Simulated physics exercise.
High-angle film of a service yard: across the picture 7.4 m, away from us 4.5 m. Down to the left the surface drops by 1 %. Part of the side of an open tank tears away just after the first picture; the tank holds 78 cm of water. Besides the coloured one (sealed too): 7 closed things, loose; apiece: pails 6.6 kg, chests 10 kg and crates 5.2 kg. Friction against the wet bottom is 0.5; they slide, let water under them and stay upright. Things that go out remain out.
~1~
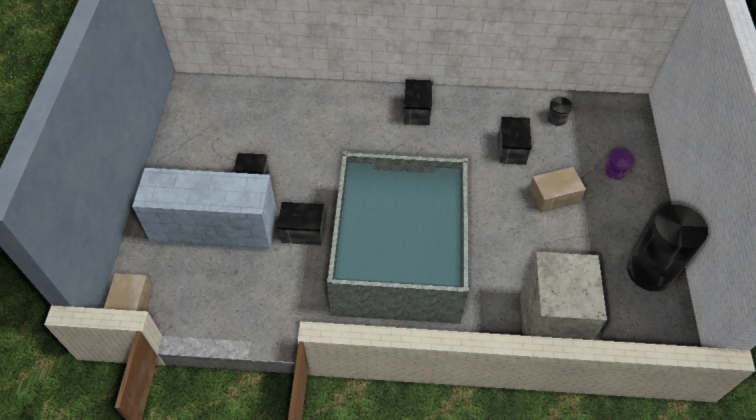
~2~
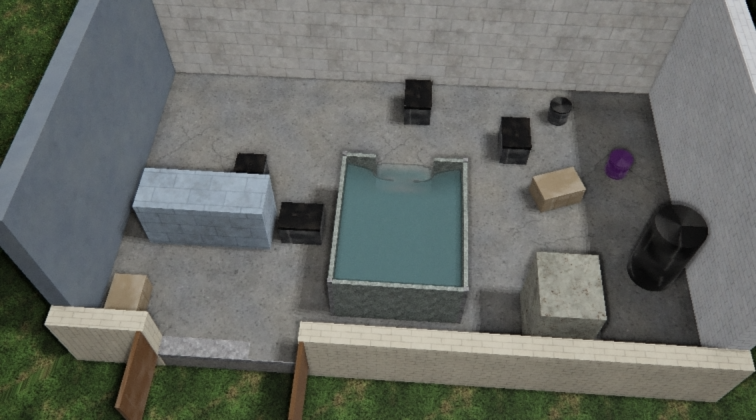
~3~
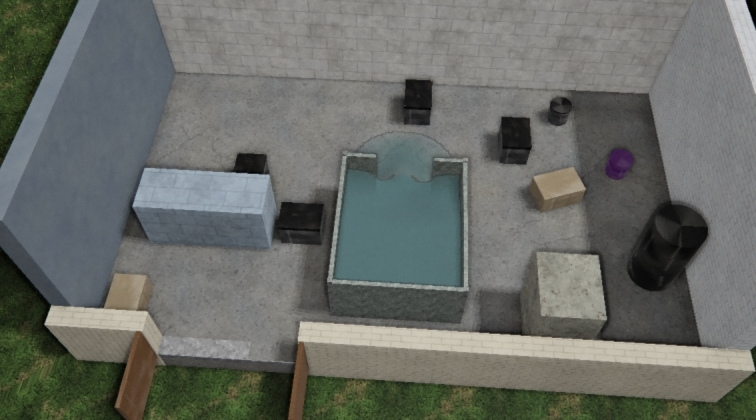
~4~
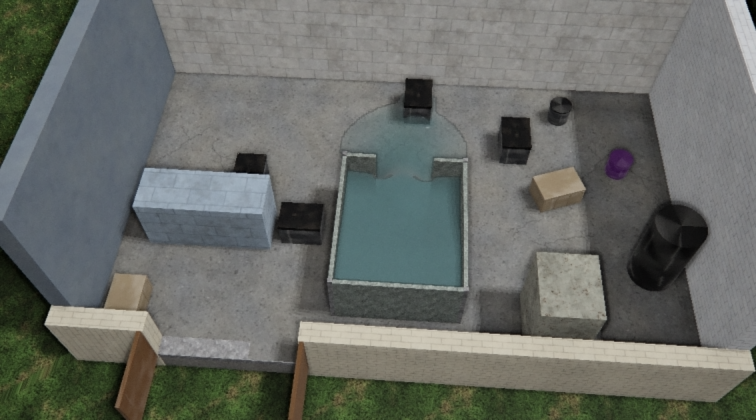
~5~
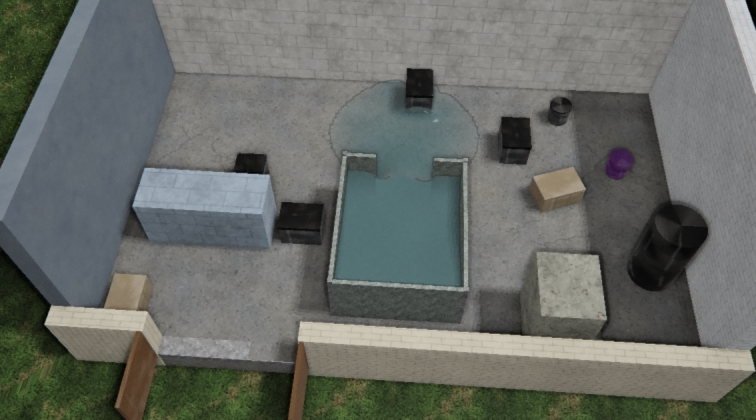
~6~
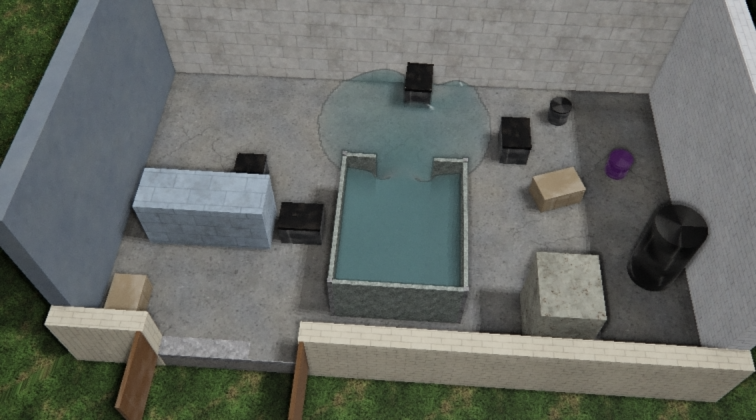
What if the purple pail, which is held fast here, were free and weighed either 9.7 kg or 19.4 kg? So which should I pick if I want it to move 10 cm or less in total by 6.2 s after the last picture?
Pick the heavier one.
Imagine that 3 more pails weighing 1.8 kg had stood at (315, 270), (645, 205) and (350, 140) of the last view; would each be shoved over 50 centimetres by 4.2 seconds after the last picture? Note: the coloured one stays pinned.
Taking them one by one: Below the mark; above the mark; above the mark.
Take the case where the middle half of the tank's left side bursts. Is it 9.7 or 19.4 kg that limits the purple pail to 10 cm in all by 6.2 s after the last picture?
Under that change, the lighter pick does it.
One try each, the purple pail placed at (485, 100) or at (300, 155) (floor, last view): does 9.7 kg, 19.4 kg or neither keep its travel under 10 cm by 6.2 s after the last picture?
In turn: Both fail; the lighter suffices.
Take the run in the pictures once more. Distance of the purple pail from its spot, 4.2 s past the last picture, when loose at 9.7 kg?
Around 10 centimetres out of place.
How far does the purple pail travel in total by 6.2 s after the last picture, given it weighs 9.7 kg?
It would cover some 30 cm all told.
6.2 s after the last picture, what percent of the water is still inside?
98 % or so.
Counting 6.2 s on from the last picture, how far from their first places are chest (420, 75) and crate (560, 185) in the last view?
Net distance: First 30 cm, second 80 cm.
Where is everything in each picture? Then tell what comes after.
In the first picture, the purple pail at (622, 158) rests on the ground; 2.6 m2 under water; 0 of 8 have shifted.
In the second picture, the purple pail at (622, 158), on the bottom; 3.1 m2 under water; 0 of 8 have shifted.
In the third picture, the purple pail at (622, 158), on the bottom; water covers 3.9 m2; 0 of 8 have shifted.
In the fourth picture, the purple pail at (622, 158) rests on the ground; 4.9 m2 under water; 0 of 8 have shifted.
In the fifth picture, the purple pail at (622, 158), on the bottom; 6.1 m2 under water; 1 of 8 have shifted.
In the sixth picture, the purple pail at (622, 158), on the bottom; water covers 7.1 m2; 1 of 8 have shifted.
Then, 0.6 s after the last picture the purple pail would be 0 cm from its start with 9.7 kg and 0 cm from its start with 19.4 kg; 0 cm of water round it then.
Then, 2.3 s after the last picture the purple pail would be 1 cm from its start with 9.7 kg and 0 cm from its start with 19.4 kg; 2 cm of water round it then.
Then, 4.2 s after the last picture the purple pail would be 10 cm from its start with 9.7 kg and 0 cm from its start with 19.4 kg; 6 cm of water round it then.
Then, 6.2 s after the last picture the purple pail would be 29 cm from its start with 9.7 kg and 0 cm from its start with 19.4 kg; 6 cm of water round it then.
